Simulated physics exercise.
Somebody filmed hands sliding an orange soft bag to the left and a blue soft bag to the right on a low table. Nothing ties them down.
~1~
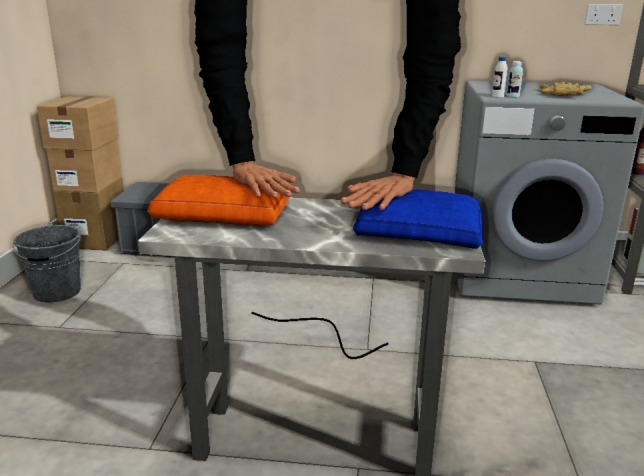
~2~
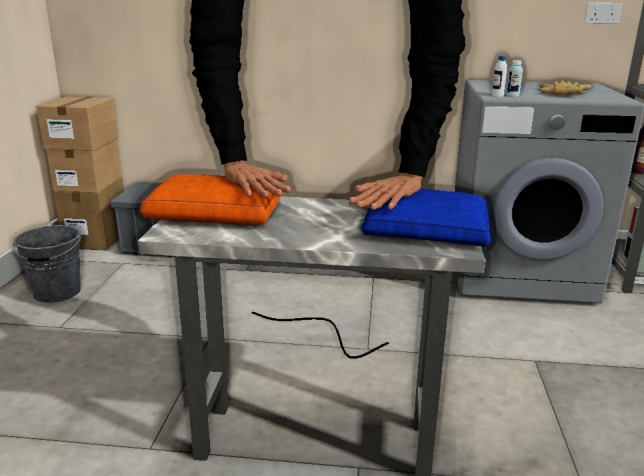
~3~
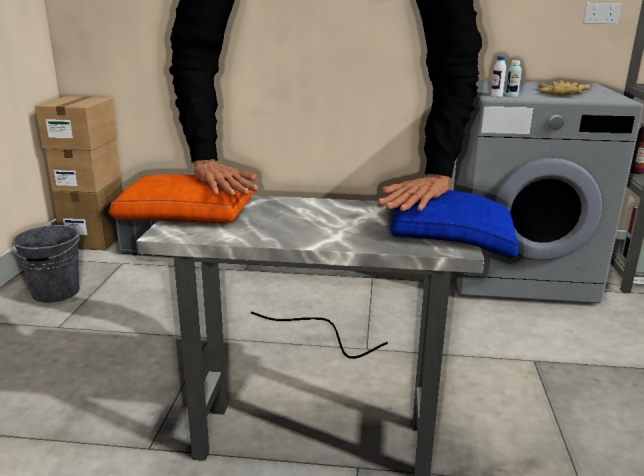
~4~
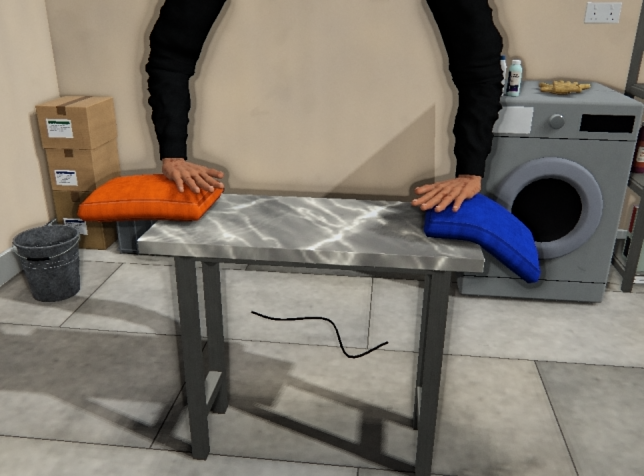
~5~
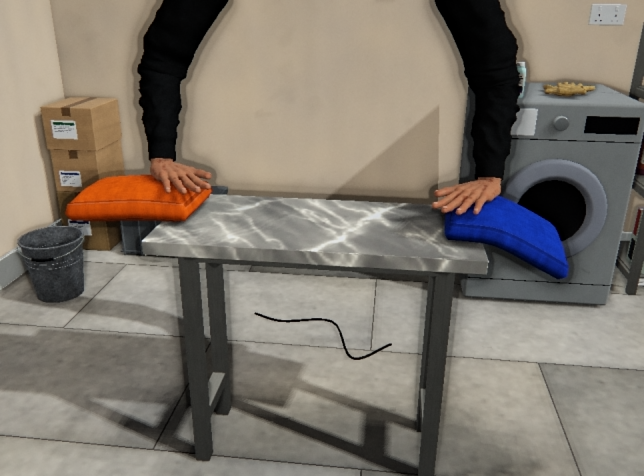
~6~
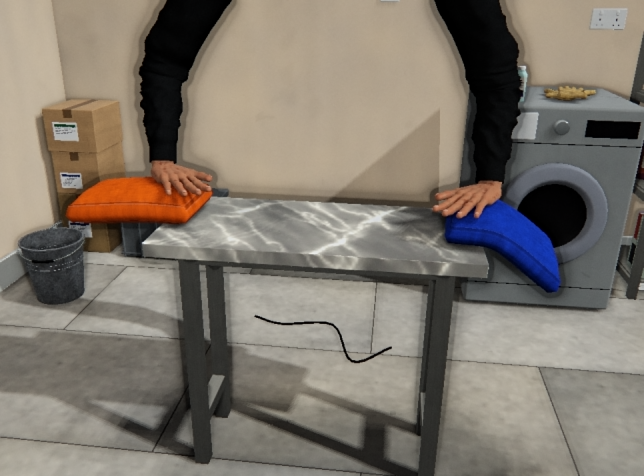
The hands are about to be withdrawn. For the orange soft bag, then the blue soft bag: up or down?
The orange soft bag slumps off the end. The blue soft bag tips over and falls.
Then, 0.40 s later than the last view, orange soft bag falling near (140, 312); blue soft bag falling near (512, 363).
Then, 0.68 s later than the last view, orange soft bag on the floor near (85, 393); blue soft bag on the floor near (559, 449).
Finally, orange soft bag on the floor near (42, 406); blue soft bag on the floor near (584, 454). The orange soft bag tips over and falls and the blue soft bag goes down.
